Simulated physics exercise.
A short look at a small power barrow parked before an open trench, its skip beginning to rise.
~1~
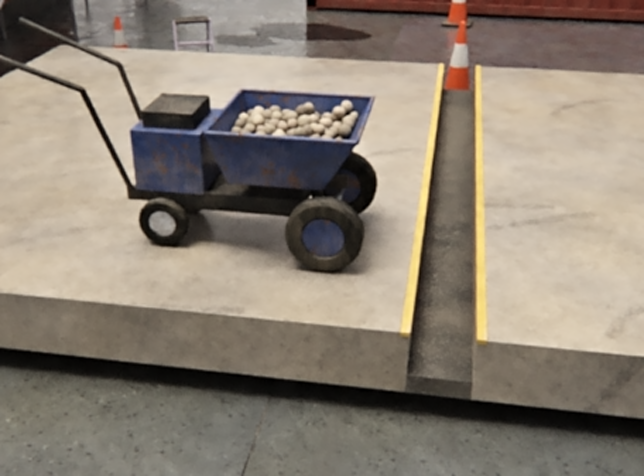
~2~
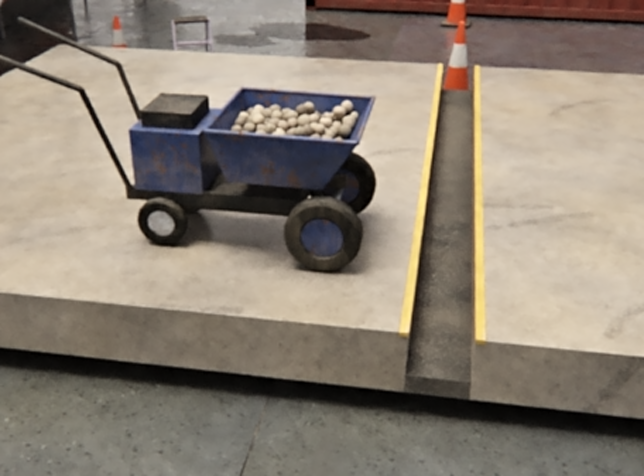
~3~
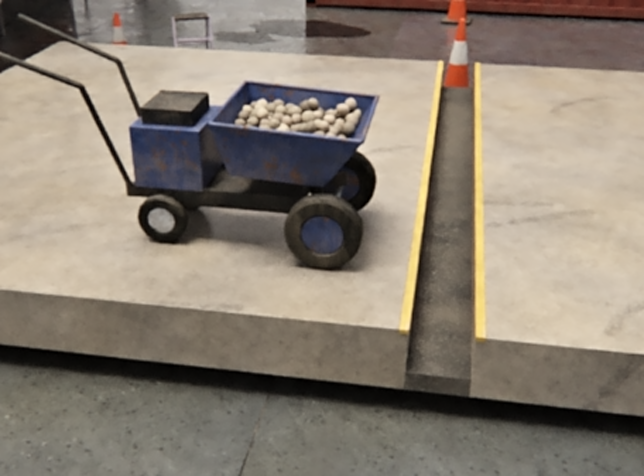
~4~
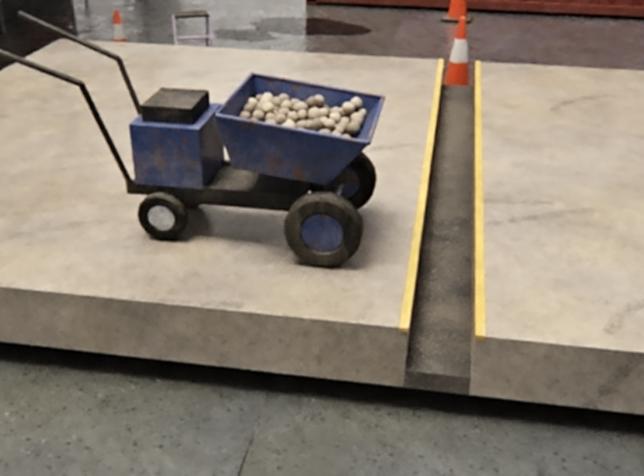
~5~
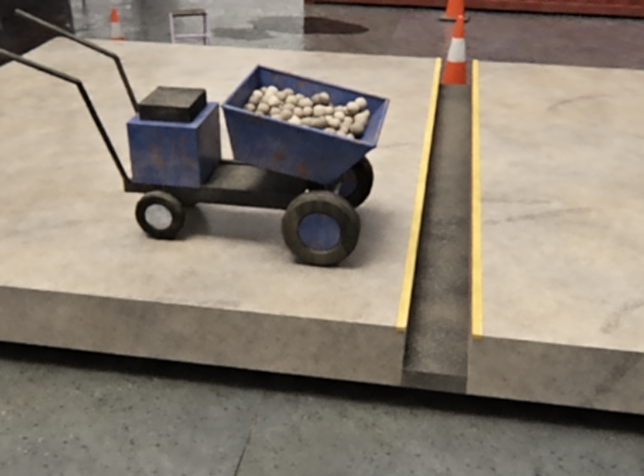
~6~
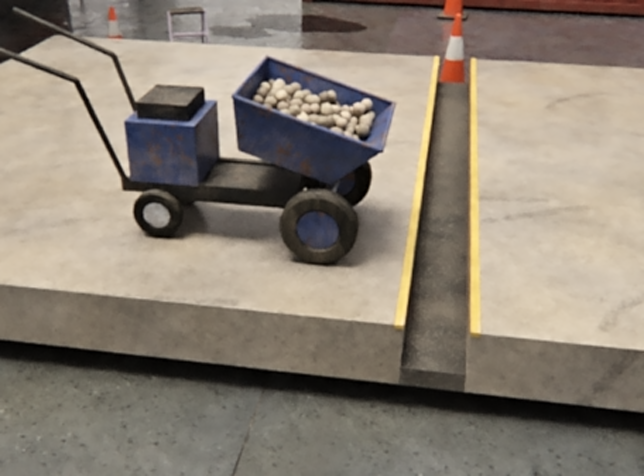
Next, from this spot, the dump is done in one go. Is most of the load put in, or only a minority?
Most of it goes in.
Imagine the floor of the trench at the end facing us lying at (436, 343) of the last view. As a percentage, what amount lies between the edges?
I'd guess close to 80 percent.
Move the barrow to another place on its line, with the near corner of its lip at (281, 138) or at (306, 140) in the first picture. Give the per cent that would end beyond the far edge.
In order: 0 % and 0 %.
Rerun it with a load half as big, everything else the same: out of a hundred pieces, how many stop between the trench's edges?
About 100 per cent.
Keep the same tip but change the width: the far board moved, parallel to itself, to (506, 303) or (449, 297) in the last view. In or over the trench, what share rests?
The first case gives close to 100 per cent and the second close to 60 per cent.
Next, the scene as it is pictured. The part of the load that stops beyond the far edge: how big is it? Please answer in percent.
I'd say around 10 per cent of the load.
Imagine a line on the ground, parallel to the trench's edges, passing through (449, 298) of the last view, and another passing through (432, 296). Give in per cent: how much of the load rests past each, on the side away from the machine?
I'd say about 50 and about 70 in a hundred.
Just after the last frame, skip tipped steeply; every one in the skip.
A moment on, skip tipped steeply; almost all in the skip; about a tenth in or heaped over the trench; just a few beyond it; just a few falling.
Further on, skip tipped right over; roughly a third in the skip; roughly two thirds in or heaped over the trench; about a tenth beyond it.
When it is over, skip tipped right over; almost all in or heaped over the trench; about a tenth beyond it.
